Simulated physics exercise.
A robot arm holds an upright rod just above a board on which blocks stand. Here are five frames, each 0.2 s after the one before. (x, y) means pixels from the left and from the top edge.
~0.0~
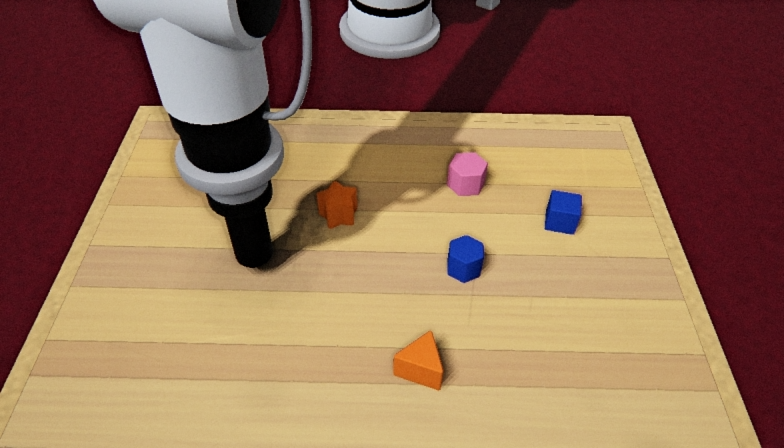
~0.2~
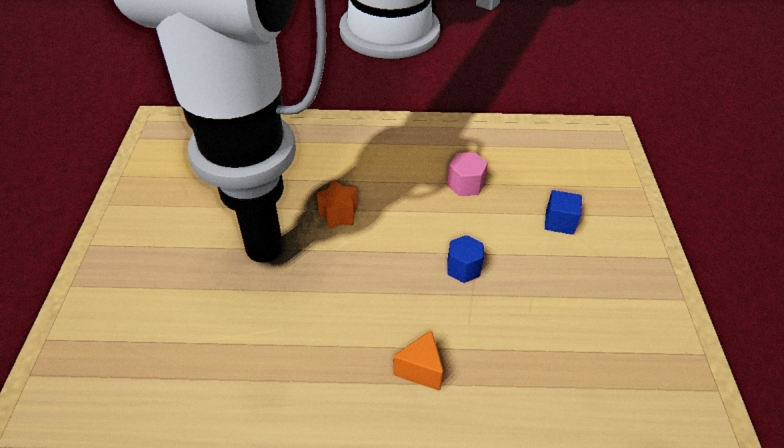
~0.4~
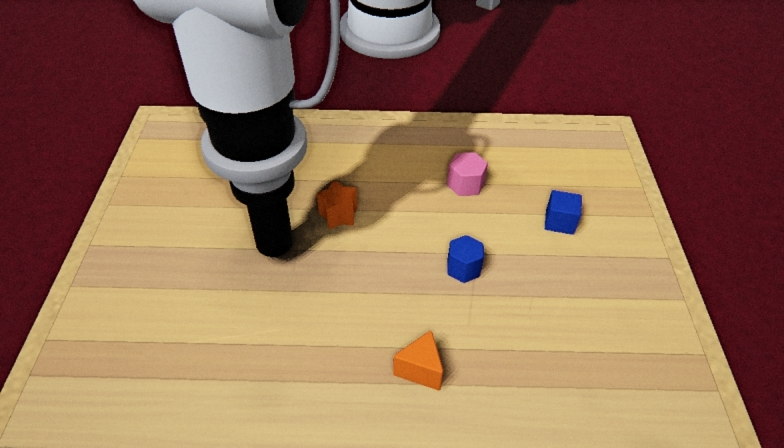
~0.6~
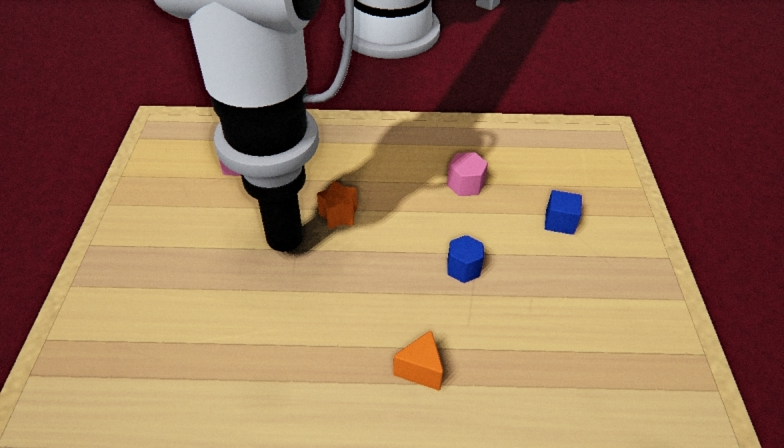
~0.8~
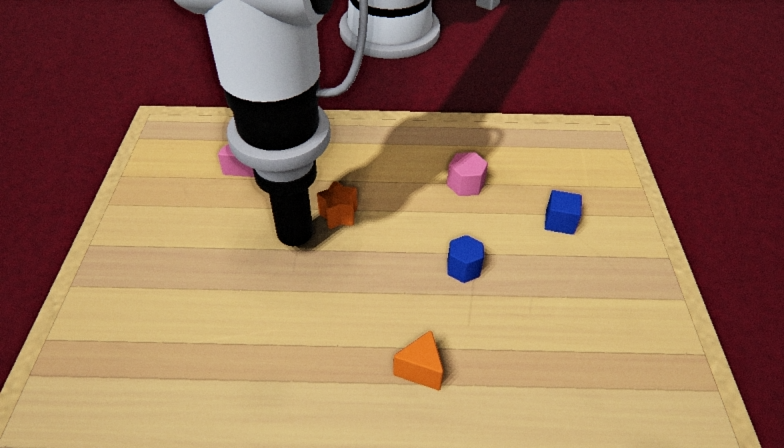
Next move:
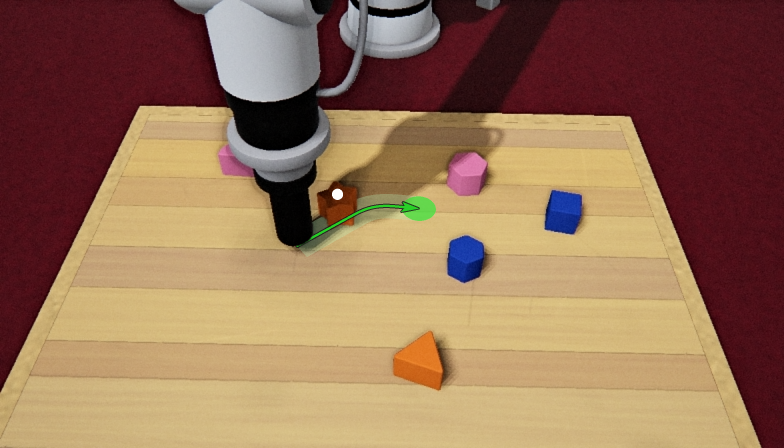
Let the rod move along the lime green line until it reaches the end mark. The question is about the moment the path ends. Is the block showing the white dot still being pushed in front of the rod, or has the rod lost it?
By then it is beside or behind the rod.
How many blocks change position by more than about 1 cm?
One block moves.
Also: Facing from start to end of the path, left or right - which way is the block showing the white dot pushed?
It's going to go left.
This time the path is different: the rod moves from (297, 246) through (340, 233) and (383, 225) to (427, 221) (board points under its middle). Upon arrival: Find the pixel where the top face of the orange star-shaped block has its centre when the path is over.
Around pixel (356, 185).
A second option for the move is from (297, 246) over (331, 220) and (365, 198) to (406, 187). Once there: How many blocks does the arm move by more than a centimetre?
That makes 1 block.
The line goes from (297, 246) by way of (336, 225) and (375, 207) to (419, 208); the dot is on the orange star-shaped block.
On the path given first. One third of the way, rod at (335, 213); orange star-shaped block at (349, 183), turned 35° anticlockwise.
Two thirds of the way, rod at (375, 195); orange star-shaped block at (369, 165), turned 70° anticlockwise.
At the end, rod at (420, 197); orange star-shaped block at (370, 165), turned 80° anticlockwise; pink hexagon unmoved.
